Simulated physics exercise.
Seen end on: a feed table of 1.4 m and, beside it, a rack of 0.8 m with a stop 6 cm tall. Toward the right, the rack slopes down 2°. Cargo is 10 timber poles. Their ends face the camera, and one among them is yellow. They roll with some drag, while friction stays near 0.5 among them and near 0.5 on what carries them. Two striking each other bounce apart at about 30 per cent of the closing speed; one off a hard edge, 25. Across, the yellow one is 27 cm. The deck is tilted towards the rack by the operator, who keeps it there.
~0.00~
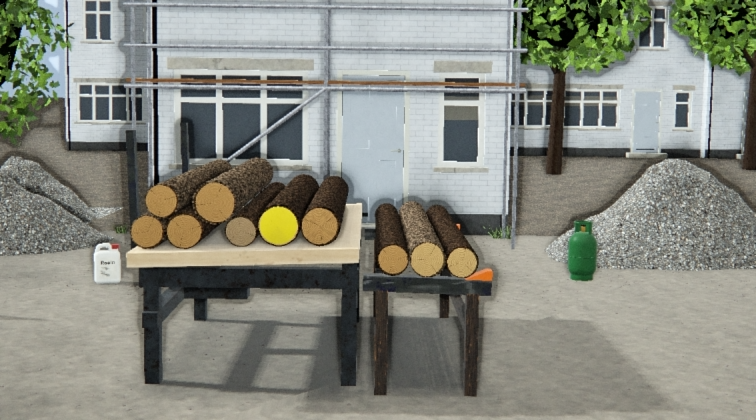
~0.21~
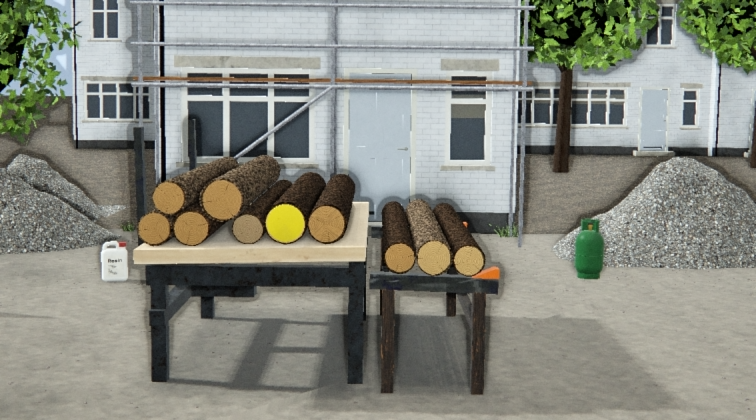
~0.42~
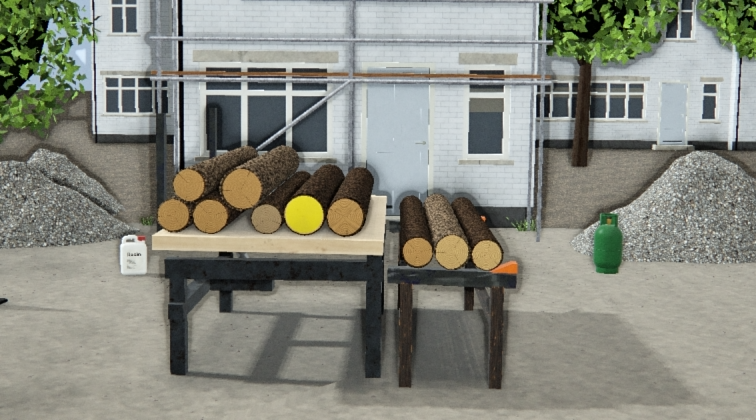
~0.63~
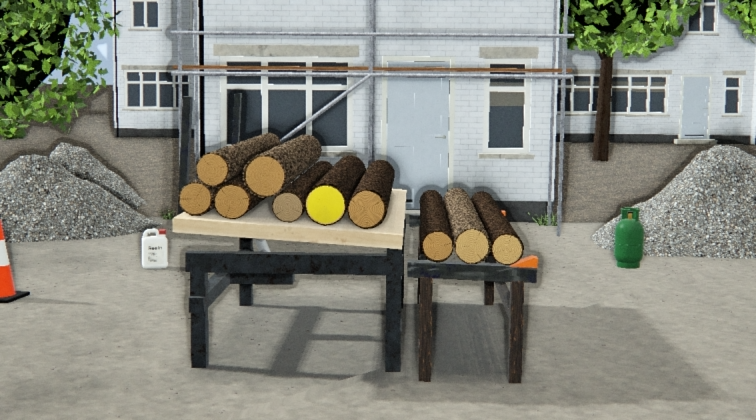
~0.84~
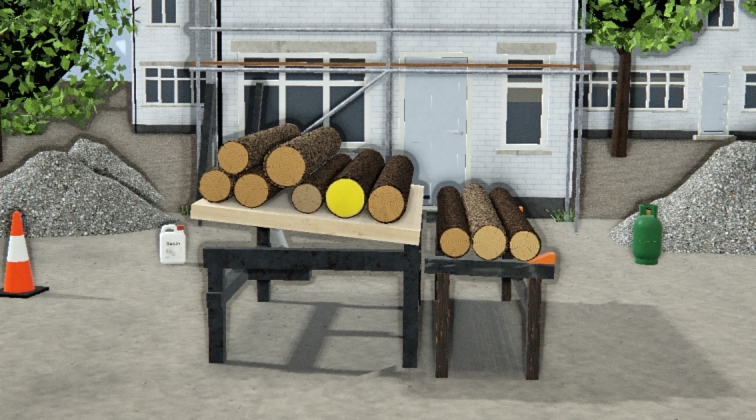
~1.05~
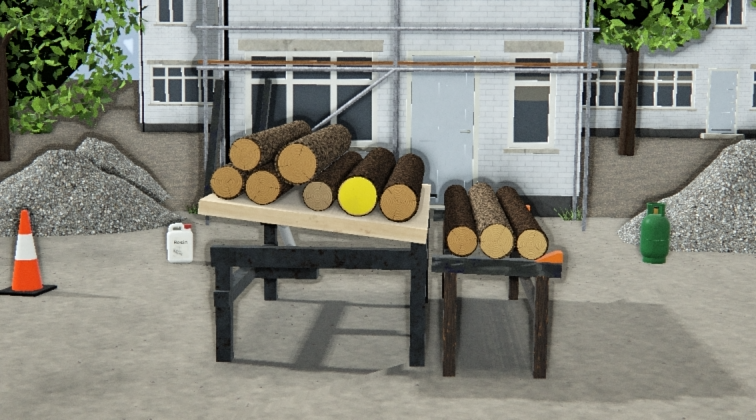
In a building yard, a table top loaded with logs slowly tilts down toward the right.
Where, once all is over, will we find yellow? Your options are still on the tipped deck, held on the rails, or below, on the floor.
At the end it is still on the tipped deck.
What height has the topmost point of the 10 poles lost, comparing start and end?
Drop: Approx. 0 centimetres.
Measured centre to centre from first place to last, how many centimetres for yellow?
Yellow: Roughly 40.
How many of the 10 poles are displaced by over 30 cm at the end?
The tally comes to 7.
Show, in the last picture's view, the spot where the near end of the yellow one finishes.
It comes to rest around (409, 203).
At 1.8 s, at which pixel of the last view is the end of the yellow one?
Near (403, 202).
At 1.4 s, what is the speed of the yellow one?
It's travelling at about 0.4 m/s.
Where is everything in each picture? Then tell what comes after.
In the first picture, yellow (278, 226); deck tilted 2° back; stop top at (490, 273).
In the second picture, yellow (285, 223); deck tilted 1° back.
In the third picture, yellow (304, 215); deck tilted 1° to the rack.
In the fourth picture, yellow (326, 205); deck tilted 3° to the rack.
In the fifth picture, yellow (345, 198); deck tilted 6° to the rack.
In the sixth picture, yellow (358, 196); deck tilted 7° to the rack.
Then, 1.4 s in, yellow is on the deck, 35 cm from the hinge, rolling right; 0 lost over the end.
Then, 1.8 s in, yellow is on the deck, 15 cm from the hinge, rolling right; 0 lost over the end.
In the end (2.2 s), yellow is on the deck, 15 cm from the hinge; 0 lost over the end.
